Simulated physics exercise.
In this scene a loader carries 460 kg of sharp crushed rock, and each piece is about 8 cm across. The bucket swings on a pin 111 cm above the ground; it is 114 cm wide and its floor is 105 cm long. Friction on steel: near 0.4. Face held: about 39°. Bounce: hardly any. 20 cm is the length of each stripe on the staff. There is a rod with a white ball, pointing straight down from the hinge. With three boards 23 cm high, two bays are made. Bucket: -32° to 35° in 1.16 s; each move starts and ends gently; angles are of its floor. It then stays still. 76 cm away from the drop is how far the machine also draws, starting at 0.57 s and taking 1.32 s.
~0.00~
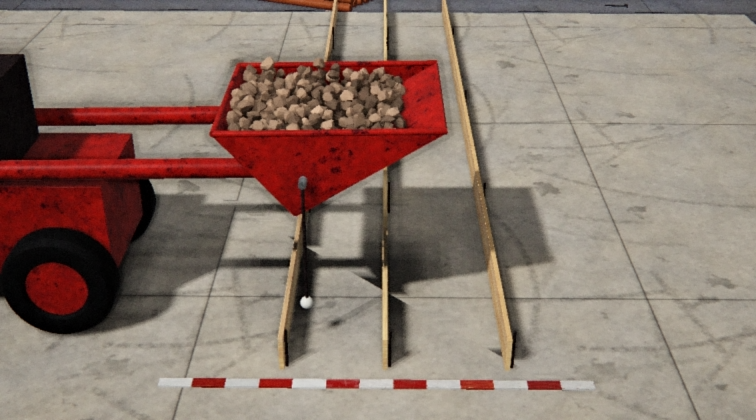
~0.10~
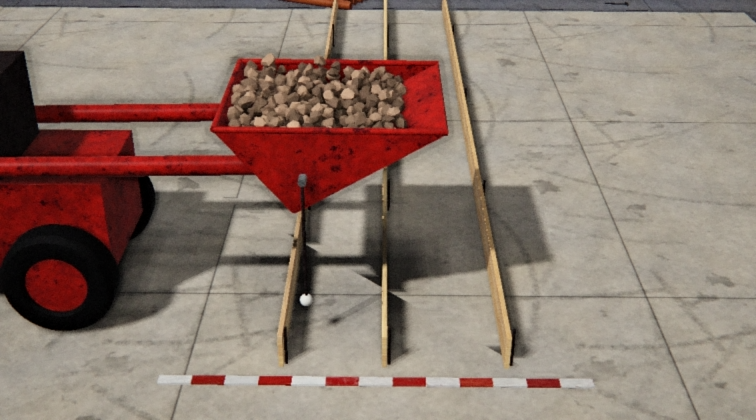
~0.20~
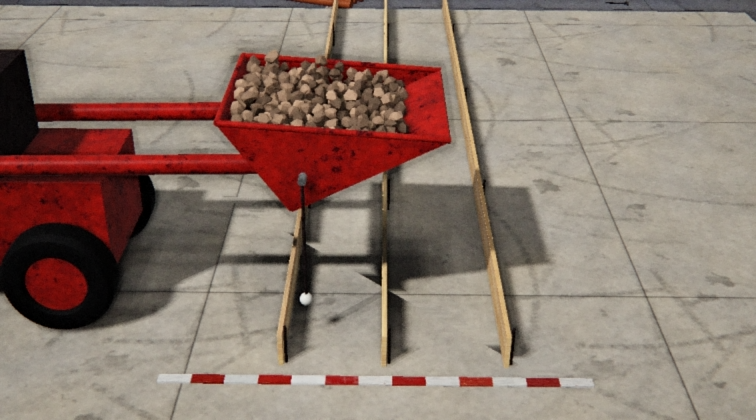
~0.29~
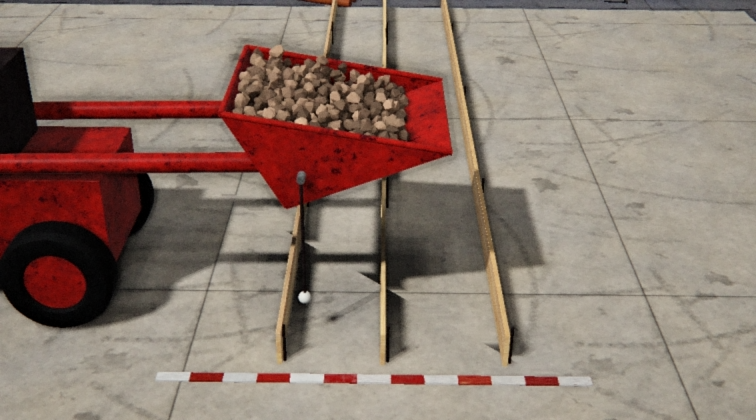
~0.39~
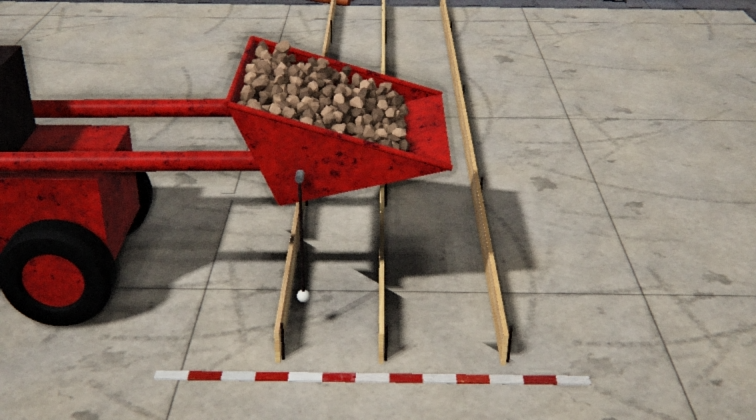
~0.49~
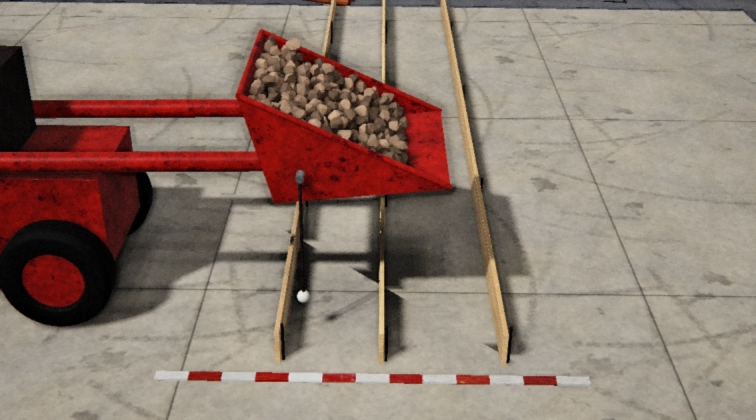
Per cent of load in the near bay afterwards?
Roughly 75 percent.
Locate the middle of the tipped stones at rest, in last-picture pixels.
Their middle ends up near (351, 266).
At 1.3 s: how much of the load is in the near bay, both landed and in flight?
By then, around 25 percent.
After 0.9 s the floor is at 25°; 100 % in the bucket; the foremost stones are at (398, 211).
After 1.3 s the floor is at 35°; 61 % in the bucket, 23 % in the near bay, 17 % in the far bay; the foremost stones are at (421, 280).
After 2.3 s the floor is at 35°; 0 % in the bucket, 73 % in the near bay, 27 % in the far bay; the foremost stones are at (480, 276).
After 5.1 s the floor is at 35°; 0 % in the bucket, 73 % in the near bay, 27 % in the far bay; the foremost stones are at (480, 276).
